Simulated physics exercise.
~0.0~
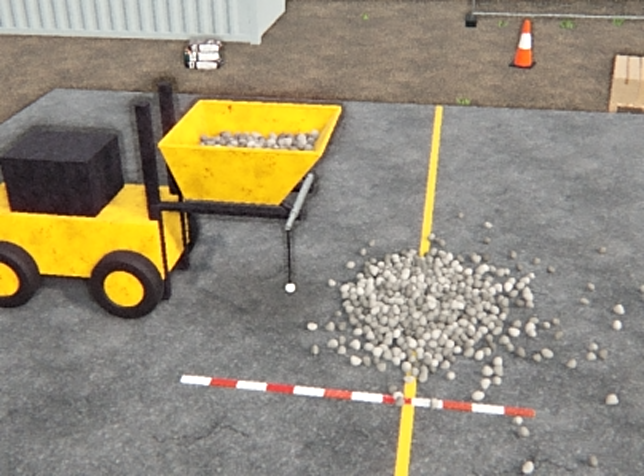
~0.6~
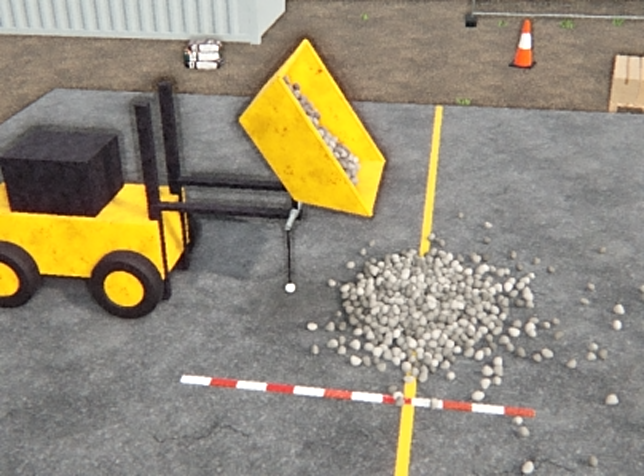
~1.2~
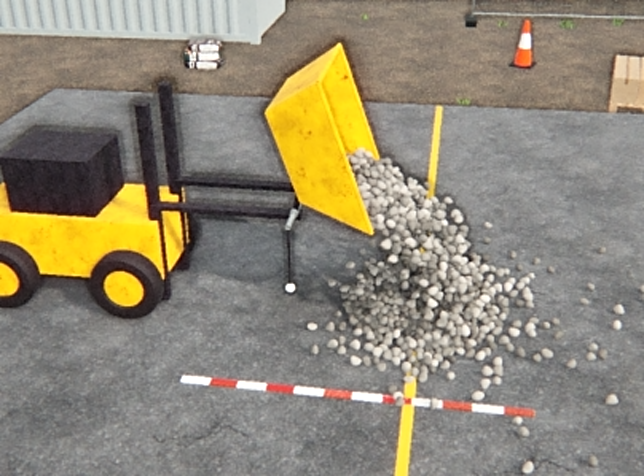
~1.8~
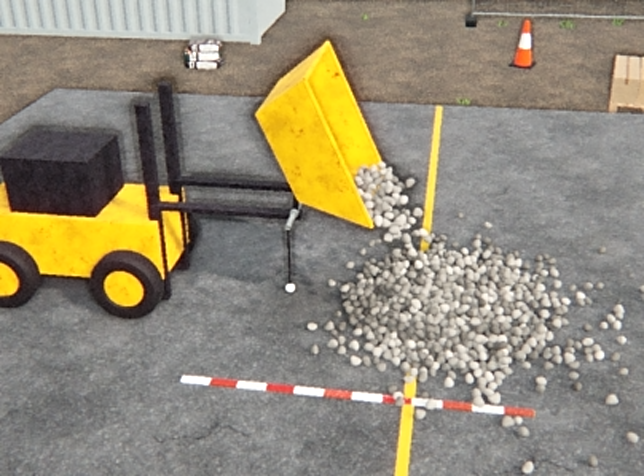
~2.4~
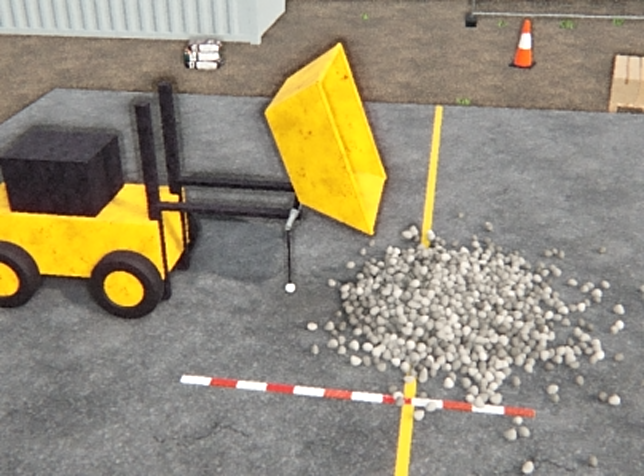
A yellow skip on a forklift tipped steeply to the right and poured its grey stones onto a pile already lying across a yellow line, rocked back slightly and forward again, and ended tilted and empty above the larger, wider heap.
